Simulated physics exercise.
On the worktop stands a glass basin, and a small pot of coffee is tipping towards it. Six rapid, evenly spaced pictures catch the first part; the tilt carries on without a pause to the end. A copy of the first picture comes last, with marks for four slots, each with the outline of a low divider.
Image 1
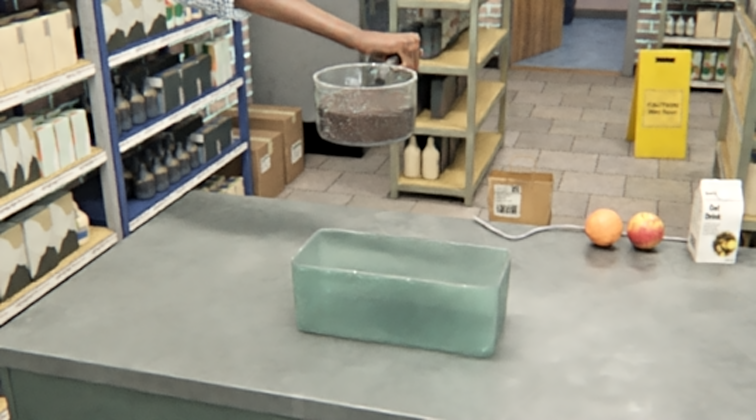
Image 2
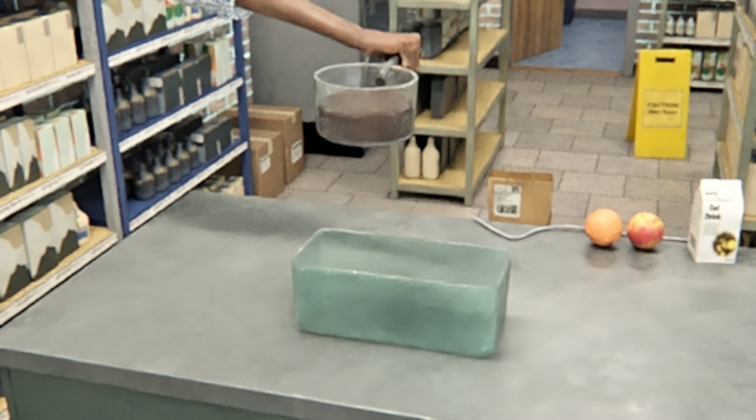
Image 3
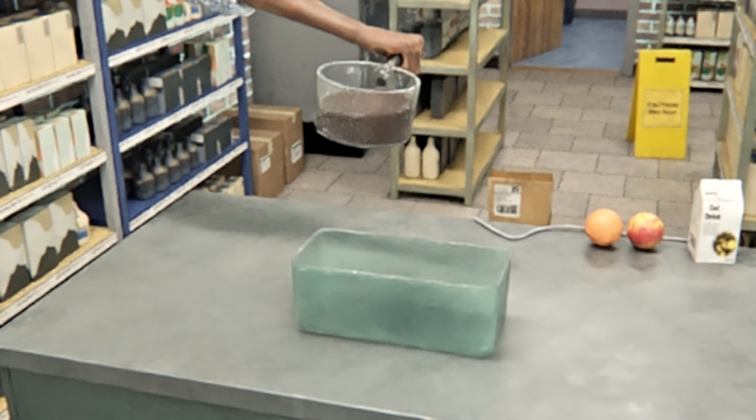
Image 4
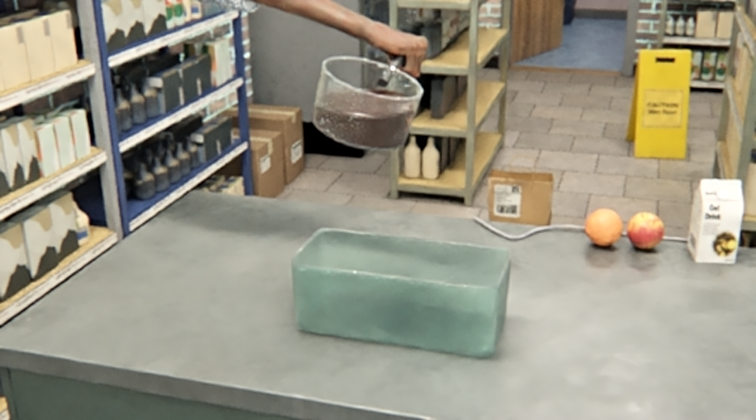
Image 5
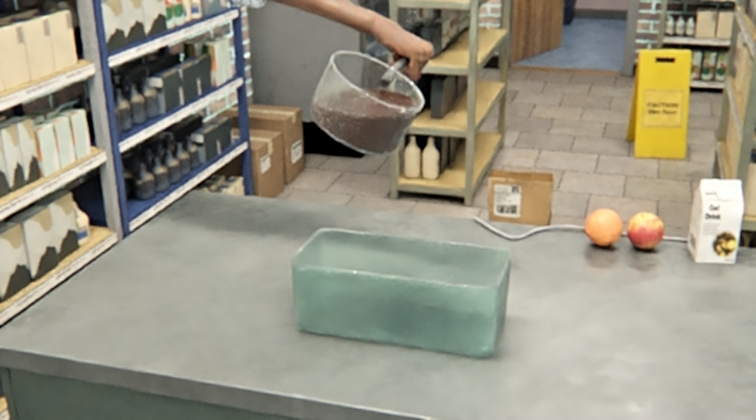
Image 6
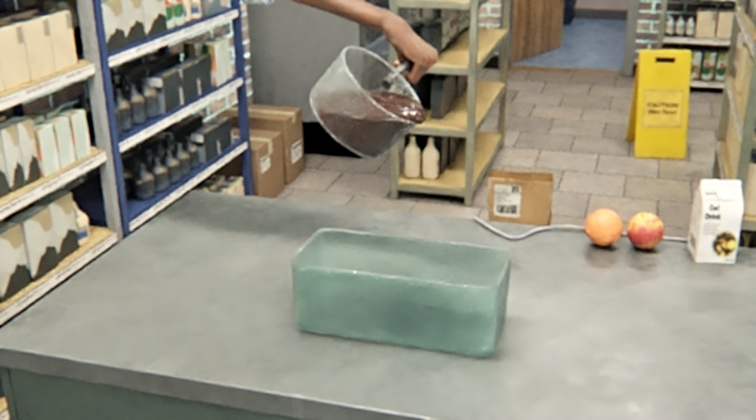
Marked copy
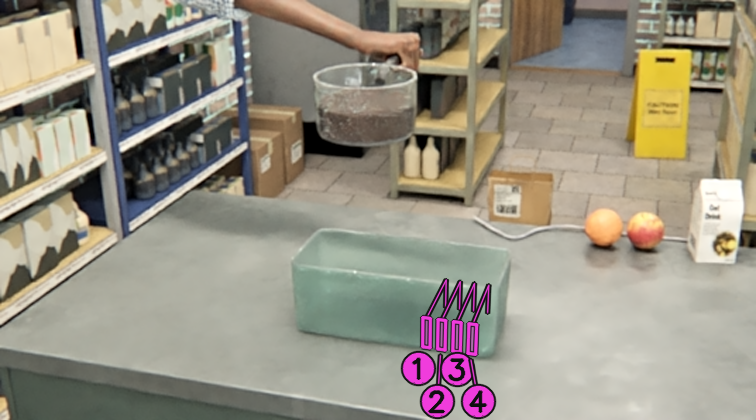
A hand reaching in from the upper left holds a small clear pot of dark brown coffee above a pale green glass basin on a grey worktop, seen from slightly above in a shop. Stocked shelves stand at left and behind, with an orange, an apple, a white carton and a yellow floor sign at right. The pot starts upright, then tips steadily rightward until coffee reaches over its lip, while the view stays still.
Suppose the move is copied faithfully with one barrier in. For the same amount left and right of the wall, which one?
2 beats the others.
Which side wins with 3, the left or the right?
More ends on the left.
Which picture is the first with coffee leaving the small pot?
In picture 6.
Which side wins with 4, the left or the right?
The left side.
On the marked copy, 1 at (425, 353); 2 at (440, 355); 3 at (455, 357); 4 at (470, 359).
If 1 is chosen, about 26 % ends left of the wall and 72 % right of it; 3 % is lost outside.
If 2 is chosen, about 52 % ends left of the wall and 46 % right of it.
If 3 is chosen, about 70 % ends left of the wall and 27 % right of it; 3 % is lost outside.
If 4 is chosen, about 87 % ends left of the wall and 9 % right of it; 4 % is lost outside.
